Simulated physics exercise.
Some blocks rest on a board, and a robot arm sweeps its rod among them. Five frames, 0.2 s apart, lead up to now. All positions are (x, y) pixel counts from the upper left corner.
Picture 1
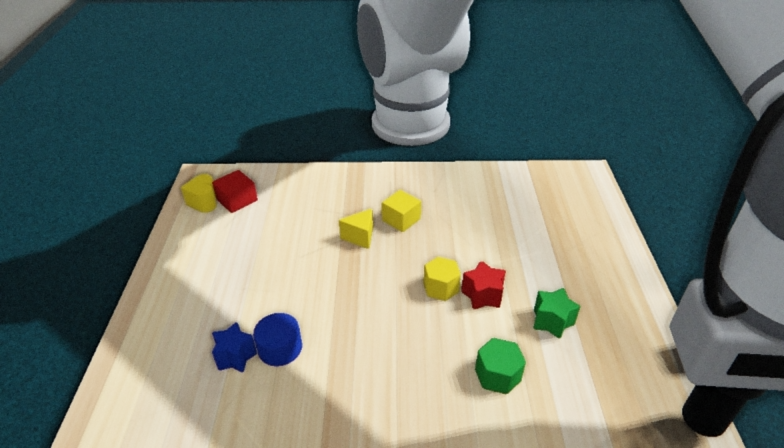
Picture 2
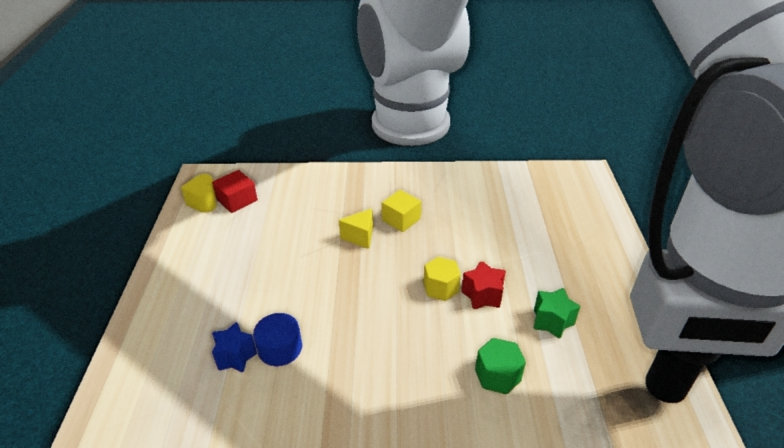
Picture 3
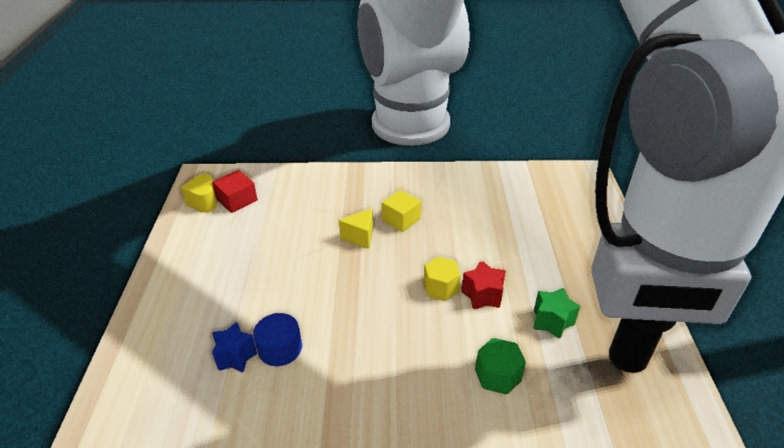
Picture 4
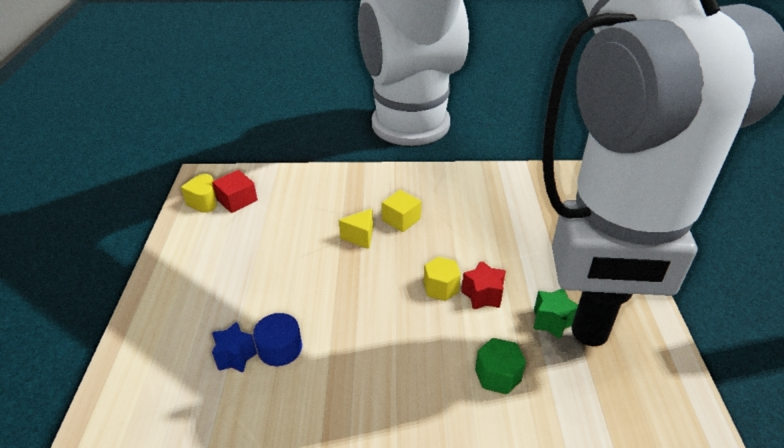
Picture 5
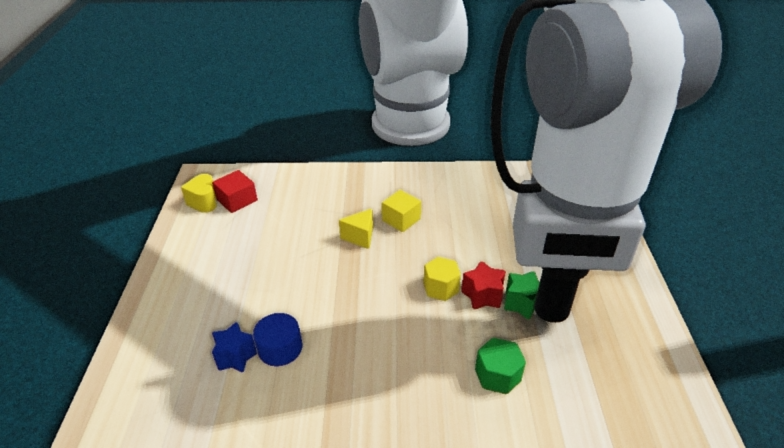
A robot arm moves left across the board and pushes the green star toward the red star.
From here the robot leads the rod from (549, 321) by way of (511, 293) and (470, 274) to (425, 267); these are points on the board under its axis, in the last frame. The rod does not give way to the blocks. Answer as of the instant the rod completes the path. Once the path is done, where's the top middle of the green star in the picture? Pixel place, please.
That would be at about pixel (445, 228).
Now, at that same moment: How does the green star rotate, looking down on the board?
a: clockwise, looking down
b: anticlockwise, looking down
My answer is option a.
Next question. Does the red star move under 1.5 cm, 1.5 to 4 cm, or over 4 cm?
The displacement of the red star is above 4 cm.
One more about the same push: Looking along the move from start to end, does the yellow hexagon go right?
I expect not.
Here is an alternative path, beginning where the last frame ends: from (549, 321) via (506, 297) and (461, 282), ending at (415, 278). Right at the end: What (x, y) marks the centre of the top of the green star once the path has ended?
I'd expect the centre of its top face to be at (436, 238).
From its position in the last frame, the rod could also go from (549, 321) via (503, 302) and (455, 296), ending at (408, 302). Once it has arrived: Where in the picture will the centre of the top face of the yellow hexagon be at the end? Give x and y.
Pixel (400, 259).
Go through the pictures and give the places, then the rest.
In the first frame, lower end of the rod (704, 419), tops of blocks, yellow four-sided block (401, 201), yellow hexagon (442, 269), red star (486, 276), green star (557, 302).
In the second frame, rod (666, 387), blocks as before.
In the third frame, rod (628, 358), blocks as before.
In the fourth frame, rod (590, 332), blocks as before.
In the fifth frame, rod (552, 310), yellow four-sided block (401, 201), yellow hexagon (442, 269), red star (486, 276), green star (527, 284).
What follows on the original path. One third of the way, rod (513, 282); yellow hexagon (419, 264), turned 30° anticlockwise; red star (452, 256); green star (488, 258).
Two thirds of the way, rod (470, 262); yellow hexagon (405, 263), turned 75° anticlockwise; red star (415, 239), turned 45° anticlockwise; green star (455, 236), turned 15° clockwise.
At the end, rod (426, 255); yellow four-sided block not moved; yellow hexagon (402, 263), turned 85° anticlockwise; red star (401, 235), turned 45° anticlockwise; green star (445, 228), turned 55° clockwise.
